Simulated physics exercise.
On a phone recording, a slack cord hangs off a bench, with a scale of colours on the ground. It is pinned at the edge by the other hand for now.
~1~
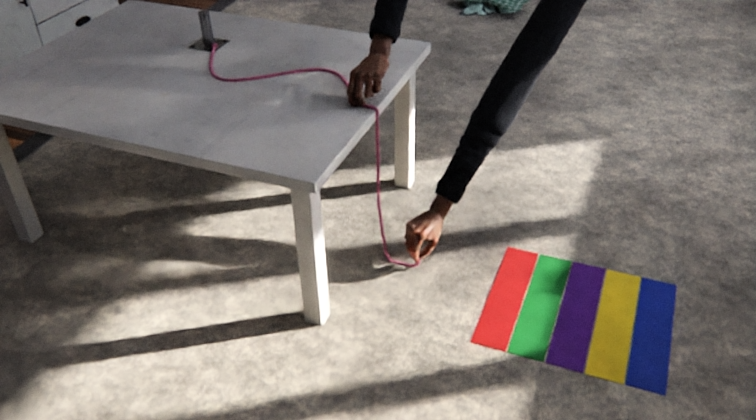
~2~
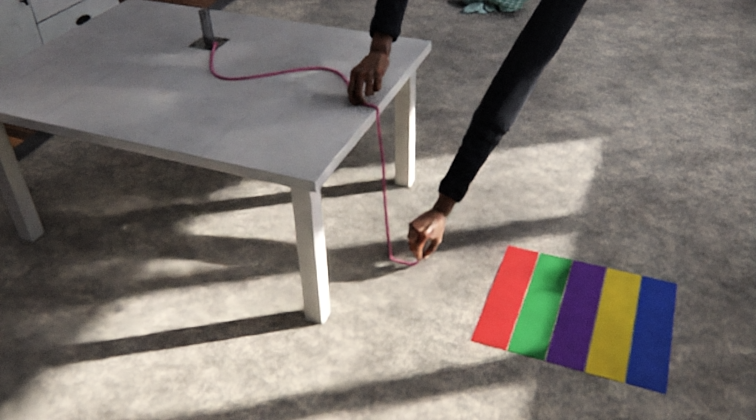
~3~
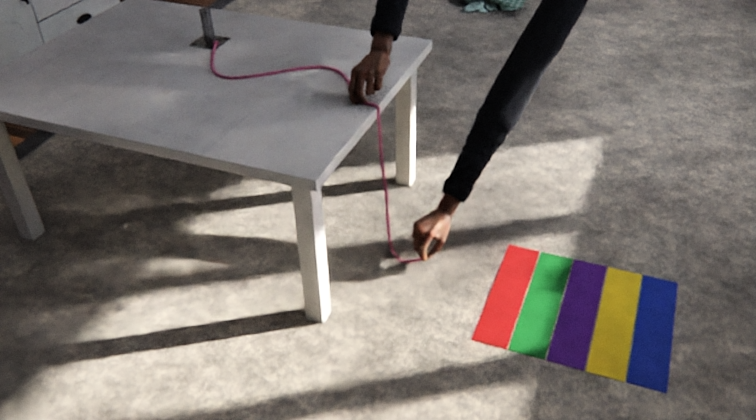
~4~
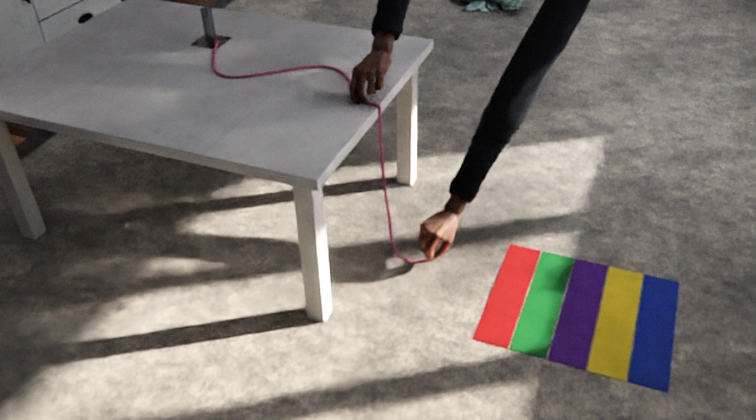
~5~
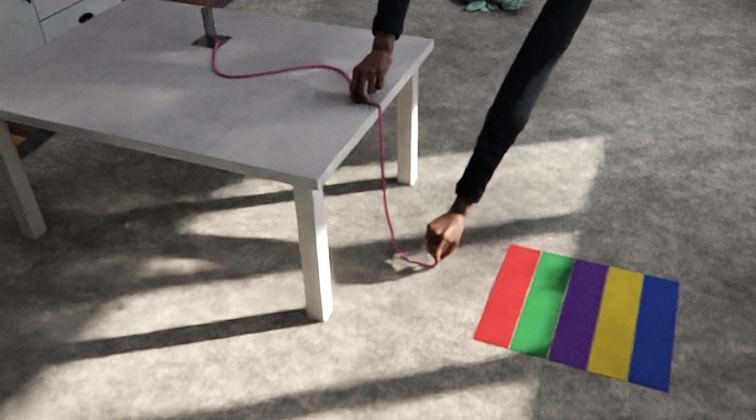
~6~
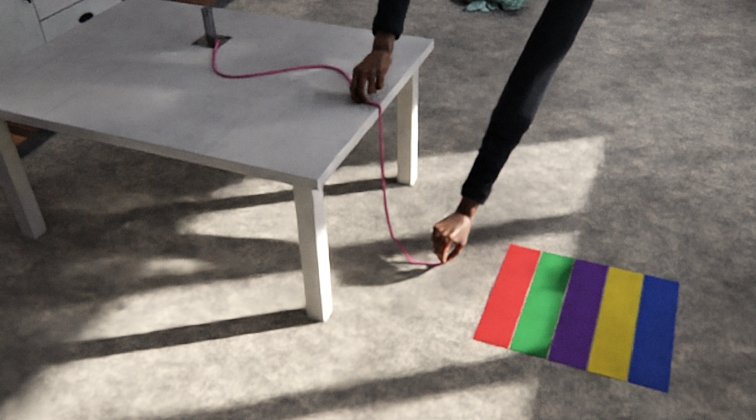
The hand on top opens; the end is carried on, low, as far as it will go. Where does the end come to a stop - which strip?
On the yellow strip.
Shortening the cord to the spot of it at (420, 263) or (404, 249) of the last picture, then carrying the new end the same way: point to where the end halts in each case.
In order, roughly (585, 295) and (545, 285).
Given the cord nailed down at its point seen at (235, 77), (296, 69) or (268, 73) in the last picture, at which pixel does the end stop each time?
Readings in order - (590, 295), (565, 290), (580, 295).
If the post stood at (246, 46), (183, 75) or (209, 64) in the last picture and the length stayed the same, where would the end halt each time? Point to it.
The spots are near (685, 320), (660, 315) and (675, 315).
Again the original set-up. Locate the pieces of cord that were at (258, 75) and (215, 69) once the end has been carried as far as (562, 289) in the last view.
Point one: (306, 69); point two: (265, 56).
A little later, end near (562, 289); over green.
Next, end near (603, 299); over yellow.
When it is tight, end near (629, 305); over yellow. Over yellow.
